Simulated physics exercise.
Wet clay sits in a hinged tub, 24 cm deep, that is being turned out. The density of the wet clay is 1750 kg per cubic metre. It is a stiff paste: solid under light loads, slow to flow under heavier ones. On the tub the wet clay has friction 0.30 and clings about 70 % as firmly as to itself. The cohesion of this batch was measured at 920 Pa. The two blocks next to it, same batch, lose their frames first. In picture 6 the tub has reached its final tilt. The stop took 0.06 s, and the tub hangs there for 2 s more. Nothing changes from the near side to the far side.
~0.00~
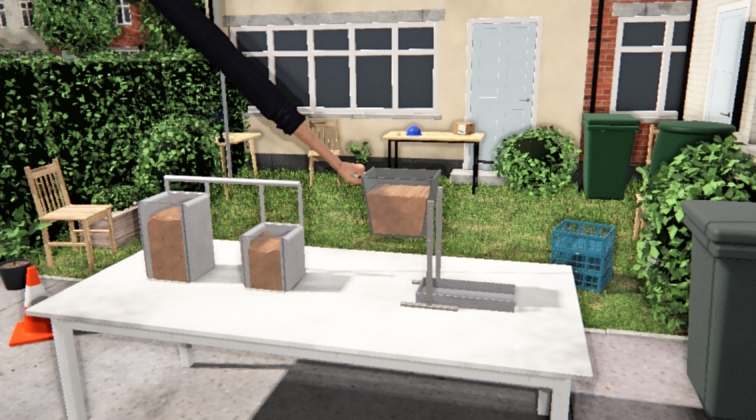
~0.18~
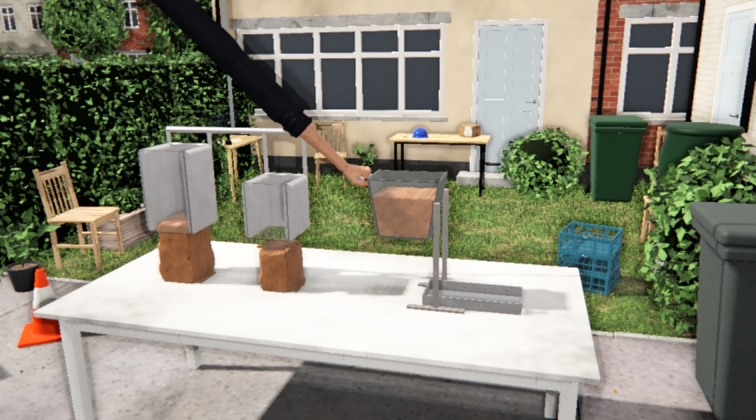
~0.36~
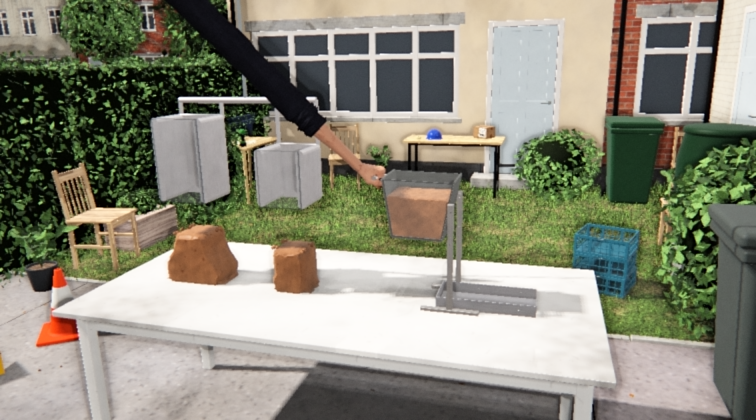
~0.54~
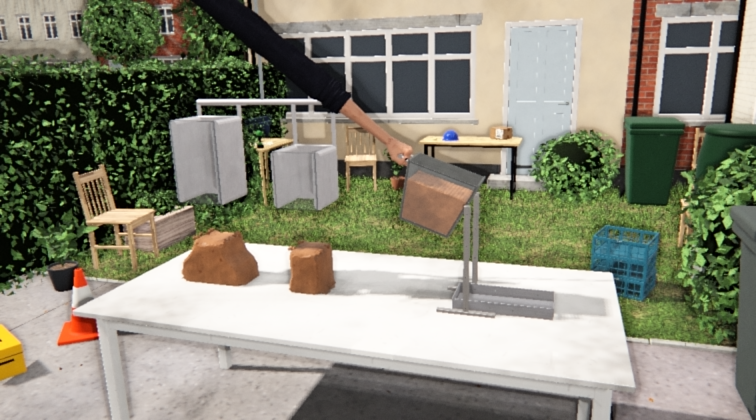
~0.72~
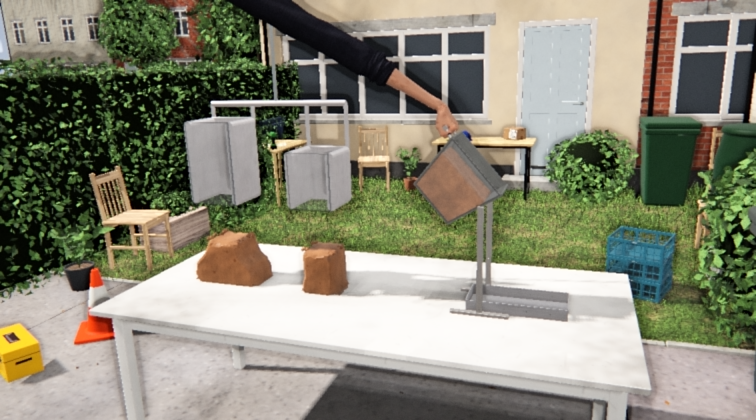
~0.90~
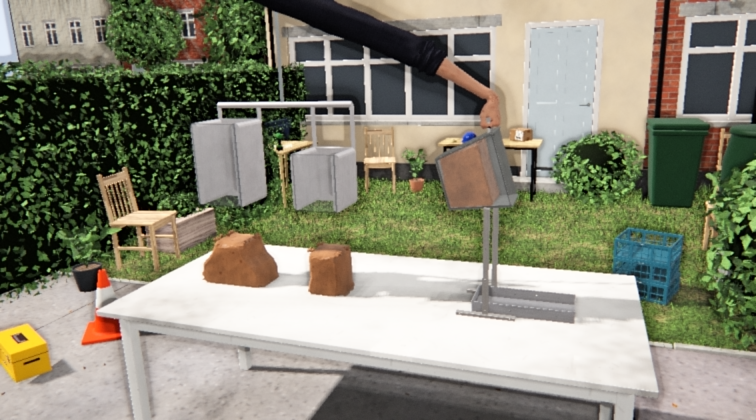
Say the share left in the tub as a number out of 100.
Expect roughly 100 %.
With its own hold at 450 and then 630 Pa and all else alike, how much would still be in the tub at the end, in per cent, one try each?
In turn about 80 %, 100 %.
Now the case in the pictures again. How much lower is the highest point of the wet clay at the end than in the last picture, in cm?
Some 1 cm.
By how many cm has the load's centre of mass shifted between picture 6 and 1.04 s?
Roughly 1 cm.
After 1.04 s, the tub is at 74 degrees and holds 100 %.
After 1.21 s, the tub is at 74 degrees and holds 100 %.
After 1.38 s, the tub is at 74 degrees and holds 100 %.
After 1.55 s, the tub is at 74 degrees and holds 100 %.
After 2.90 s, at the end, the tub is at 74 degrees and holds 100 %.
